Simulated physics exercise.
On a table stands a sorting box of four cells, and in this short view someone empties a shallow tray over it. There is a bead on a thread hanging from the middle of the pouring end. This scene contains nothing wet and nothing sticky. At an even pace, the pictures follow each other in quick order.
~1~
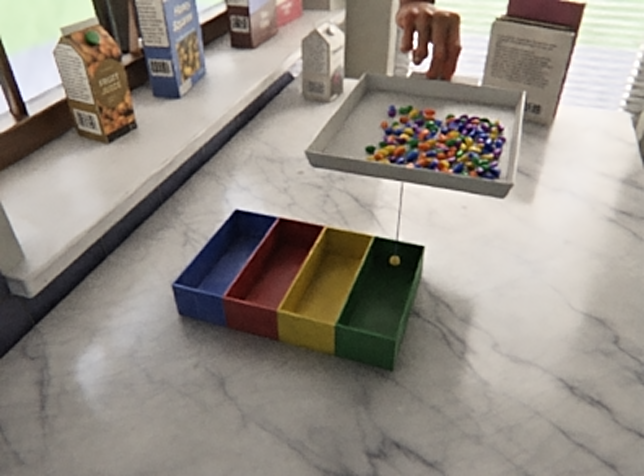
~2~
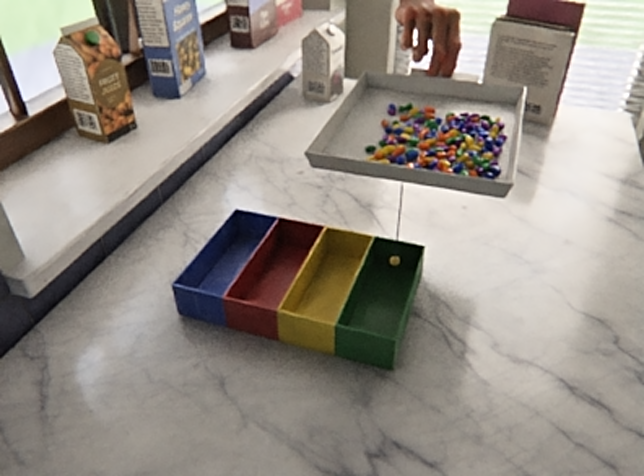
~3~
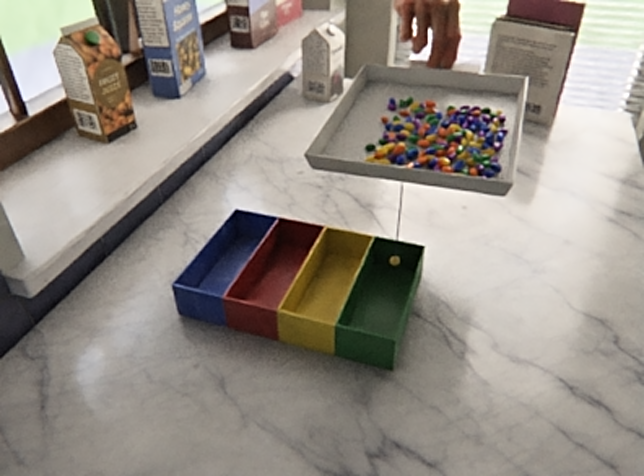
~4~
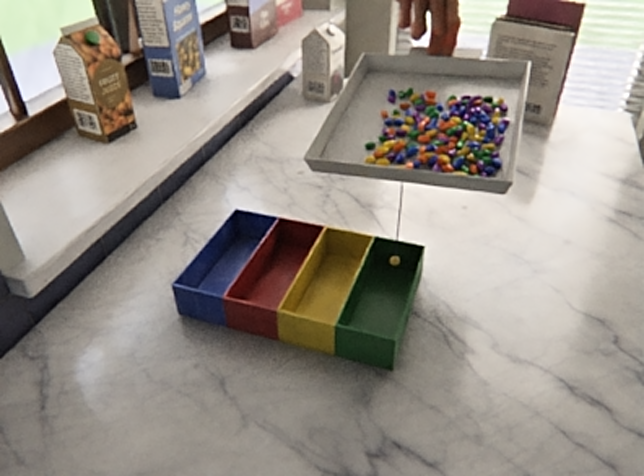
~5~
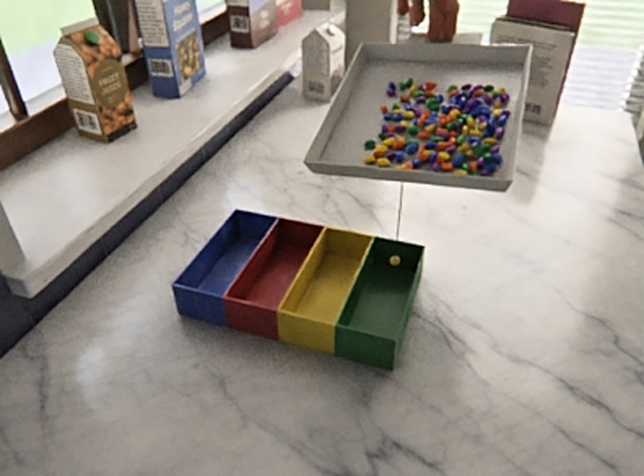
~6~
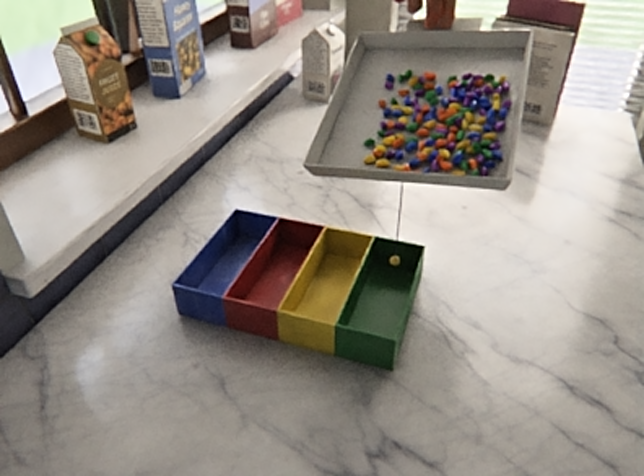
Shallow tray of colourful jelly beans tilting steadily as a hand raises its far side above a blue, red, yellow and green box.
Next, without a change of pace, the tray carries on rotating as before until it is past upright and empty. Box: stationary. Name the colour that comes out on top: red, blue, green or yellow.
Yellow comes out on top.
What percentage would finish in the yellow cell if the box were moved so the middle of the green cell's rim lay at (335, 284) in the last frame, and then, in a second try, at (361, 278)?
30 per cent the first time, 60 per cent the second time.
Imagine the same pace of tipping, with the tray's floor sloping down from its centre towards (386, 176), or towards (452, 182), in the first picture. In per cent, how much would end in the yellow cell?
Roughly 40 percent first and 0 percent second.
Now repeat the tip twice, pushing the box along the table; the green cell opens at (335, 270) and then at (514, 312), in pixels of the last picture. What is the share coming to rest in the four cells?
70 % for the first, 70 % for the second.
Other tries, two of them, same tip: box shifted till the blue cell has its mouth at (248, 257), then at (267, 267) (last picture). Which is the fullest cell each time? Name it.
That red cell, then that red cell.
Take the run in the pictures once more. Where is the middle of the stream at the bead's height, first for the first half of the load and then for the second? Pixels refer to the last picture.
The first part passes (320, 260); everything after passes (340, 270).
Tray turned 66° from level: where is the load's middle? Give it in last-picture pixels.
Centre estimate: (386, 150).
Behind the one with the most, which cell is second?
That's the cell in green.
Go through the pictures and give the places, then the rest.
The first frame shows corners of the pouring end at (311, 149) and (508, 180), level; middle of the load at (444, 141), jelly beans; bead on its thread at (395, 261); blue cell at (199, 303); red cell at (251, 316); yellow cell at (306, 330); green cell at (364, 345).
The second frame shows corners of the pouring end at (311, 150) and (508, 180), level; middle of the load at (444, 139).
The third frame shows corners of the pouring end at (311, 152) and (508, 179), tipped barely, lowest at the left corner; middle of the load at (444, 135).
The fourth frame shows corners of the pouring end at (310, 155) and (508, 177), tipped a little, lowest at the left corner; middle of the load at (445, 129).
The fifth frame shows corners of the pouring end at (309, 158) and (507, 176), tipped a little, lowest at the left corner; middle of the load at (445, 123).
The sixth frame shows corners of the pouring end at (309, 161) and (506, 175), tipped clearly, lowest at the left corner; middle of the load at (450, 122); blue cell at (199, 303); red cell at (251, 316); yellow cell at (306, 330); green cell at (364, 345).
Soon, tray tipped steeply; nearly all on the tray; a stray few in the red cell; a stray few falling or outside the box.
A while on, tray tipped past a quarter turn; about a quarter on the tray; about a quarter in the yellow cell; a small part in the red cell; a small part in the green cell; about a third falling or outside the box.
Towards the end, tray tipped past a quarter turn; about half in the yellow cell; about a quarter in the green cell; about a quarter in the red cell; a small part falling or outside the box.
Finally, tray tipped past a quarter turn; about half in the yellow cell; about a quarter in the green cell; about a quarter in the red cell; none in the blue cell; a small part outside the box.
